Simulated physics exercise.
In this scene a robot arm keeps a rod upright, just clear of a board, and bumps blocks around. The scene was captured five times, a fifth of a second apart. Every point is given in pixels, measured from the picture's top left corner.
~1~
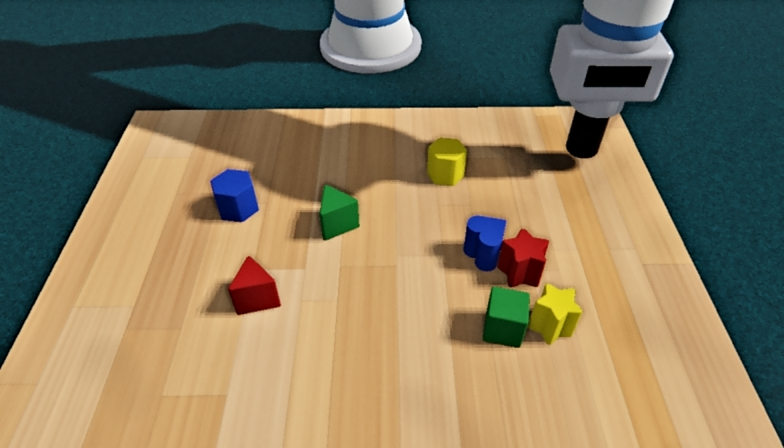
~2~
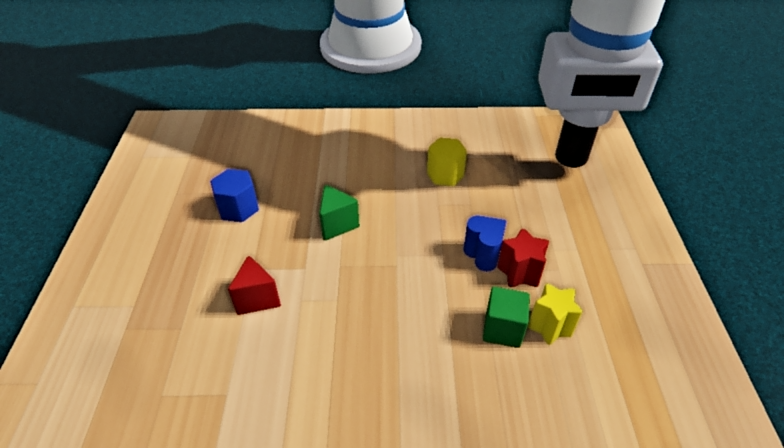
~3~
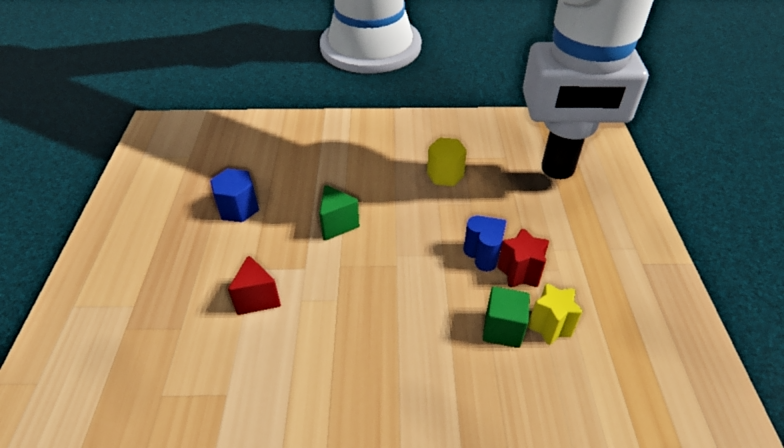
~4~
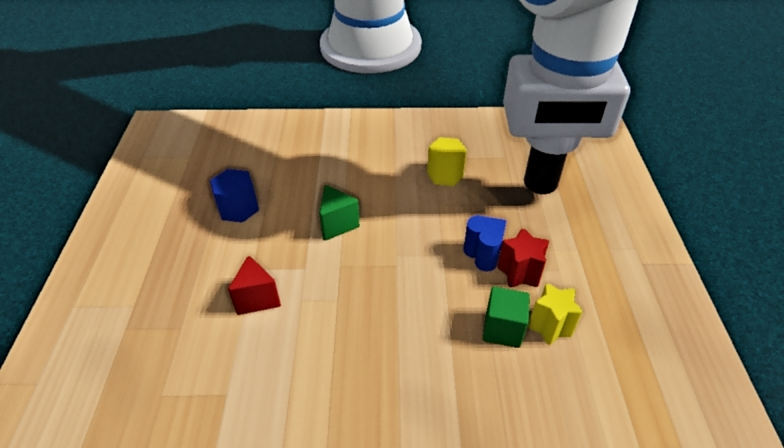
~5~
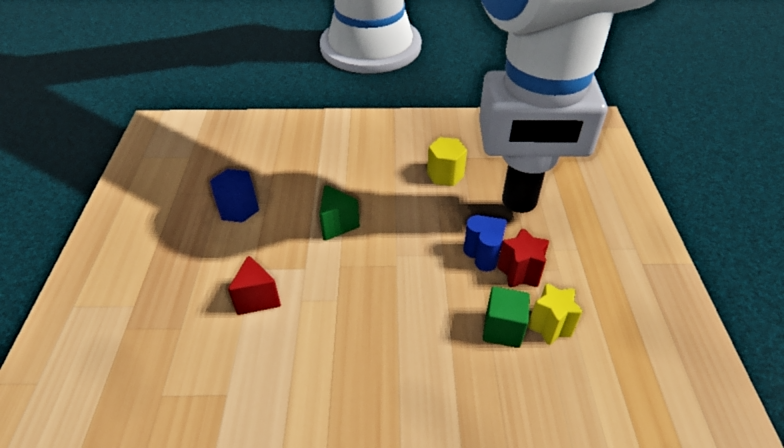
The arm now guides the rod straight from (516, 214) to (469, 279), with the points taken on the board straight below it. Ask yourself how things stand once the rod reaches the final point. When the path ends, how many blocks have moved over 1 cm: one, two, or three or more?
One block moves.
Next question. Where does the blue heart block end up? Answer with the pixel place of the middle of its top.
Expect it around (443, 268).
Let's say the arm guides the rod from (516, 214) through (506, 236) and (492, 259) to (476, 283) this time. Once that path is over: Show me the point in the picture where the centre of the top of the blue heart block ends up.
At roughly (442, 256).
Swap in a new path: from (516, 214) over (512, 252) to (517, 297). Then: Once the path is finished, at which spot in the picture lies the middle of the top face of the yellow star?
At pixel (584, 333).
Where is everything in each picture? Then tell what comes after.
Lower end of the rod at (581, 150), tops of blocks, blue heart block at (488, 228), red star at (527, 245), in the first picture.
Rod at (571, 159), blocks as before, in the second picture.
Rod at (557, 170), blocks as before, in the third picture.
Rod at (540, 184), blocks as before, in the fourth picture.
Rod at (519, 202), blue heart block at (488, 228), red star at (527, 245), in the fifth picture.
The first path, step by step. One third of the way, rod at (504, 223); nothing pushed yet.
Two thirds of the way, rod at (488, 244); blue heart block at (466, 247), turned 35° clockwise.
At the end, rod at (471, 267); blue heart block at (443, 268), turned 55° clockwise; red star not moved.
